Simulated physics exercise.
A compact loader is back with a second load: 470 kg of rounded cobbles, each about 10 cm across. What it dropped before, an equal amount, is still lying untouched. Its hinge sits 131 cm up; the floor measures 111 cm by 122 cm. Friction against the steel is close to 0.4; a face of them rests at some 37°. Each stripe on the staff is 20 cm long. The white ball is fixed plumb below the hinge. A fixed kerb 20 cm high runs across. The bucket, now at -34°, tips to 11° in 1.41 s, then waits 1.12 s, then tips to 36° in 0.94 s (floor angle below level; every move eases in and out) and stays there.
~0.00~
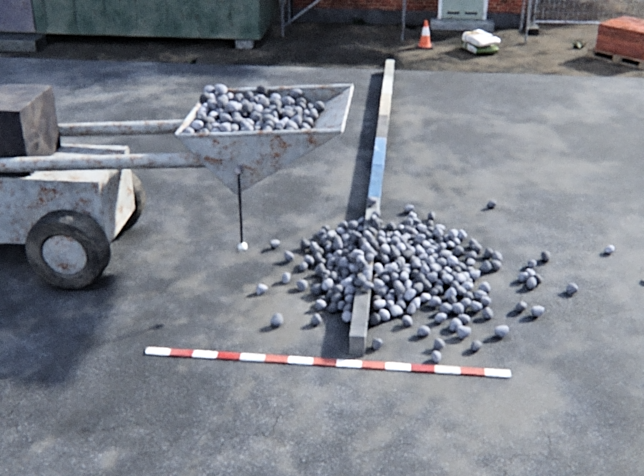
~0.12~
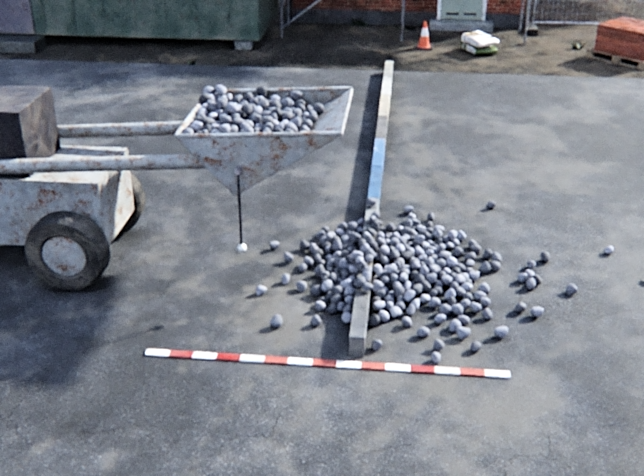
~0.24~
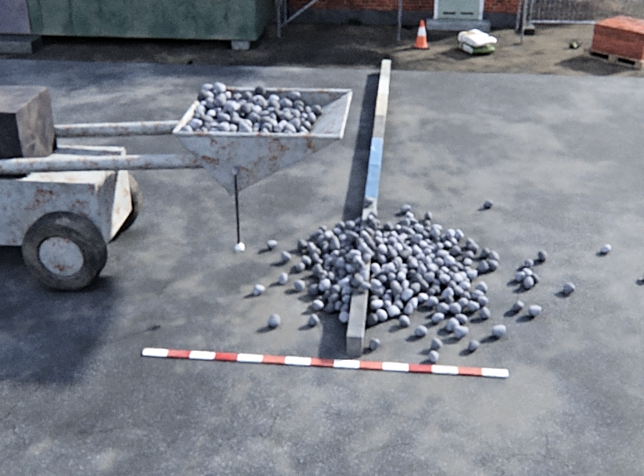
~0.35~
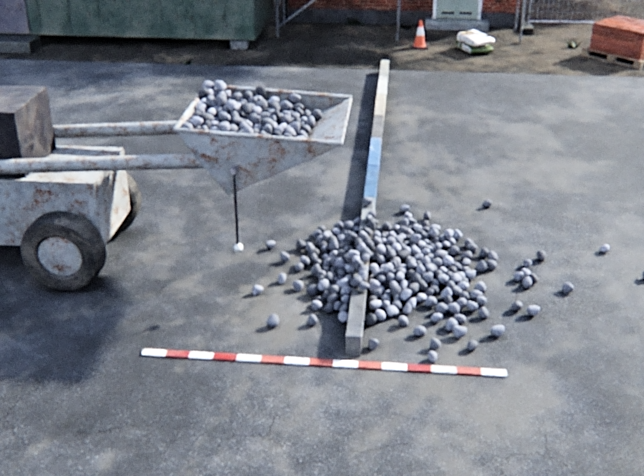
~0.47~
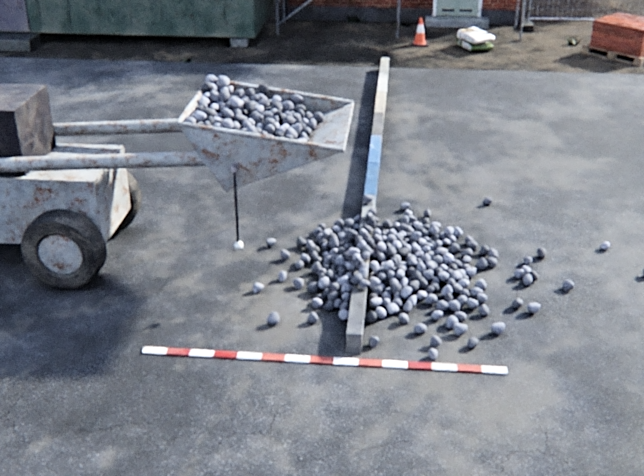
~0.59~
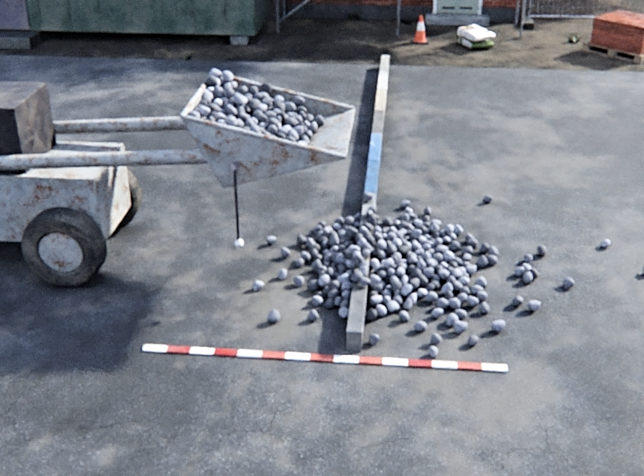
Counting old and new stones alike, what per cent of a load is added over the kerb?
About 38 per cent.
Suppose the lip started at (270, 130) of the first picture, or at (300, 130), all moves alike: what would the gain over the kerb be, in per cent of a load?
First some 0, then 0 per cent.
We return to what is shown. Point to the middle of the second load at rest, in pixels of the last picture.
Their middle is at about (351, 254).
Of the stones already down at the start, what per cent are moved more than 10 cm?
About 10 per cent.
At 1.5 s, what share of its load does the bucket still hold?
About 100 per cent.
After 1.1 s the floor is at 4°; in per cent of one load, 100 in the bucket, 33 on this side of the kerb, 67 over the kerb; the foremost stones are at (560, 265).
After 1.5 s the floor is at 11°; in per cent of one load, 100 in the bucket, 33 on this side of the kerb, 67 over the kerb; the foremost stones are at (560, 265).
After 3.9 s the floor is at 36°; in per cent of one load, 3 in the bucket, 97 on this side of the kerb, 100 over the kerb; the foremost stones are at (560, 265).
After 6.8 s the floor is at 36°; in per cent of one load, 0 in the bucket, 95 on this side of the kerb, 105 over the kerb; the foremost stones are at (560, 265). Net gain over the kerb, 38.
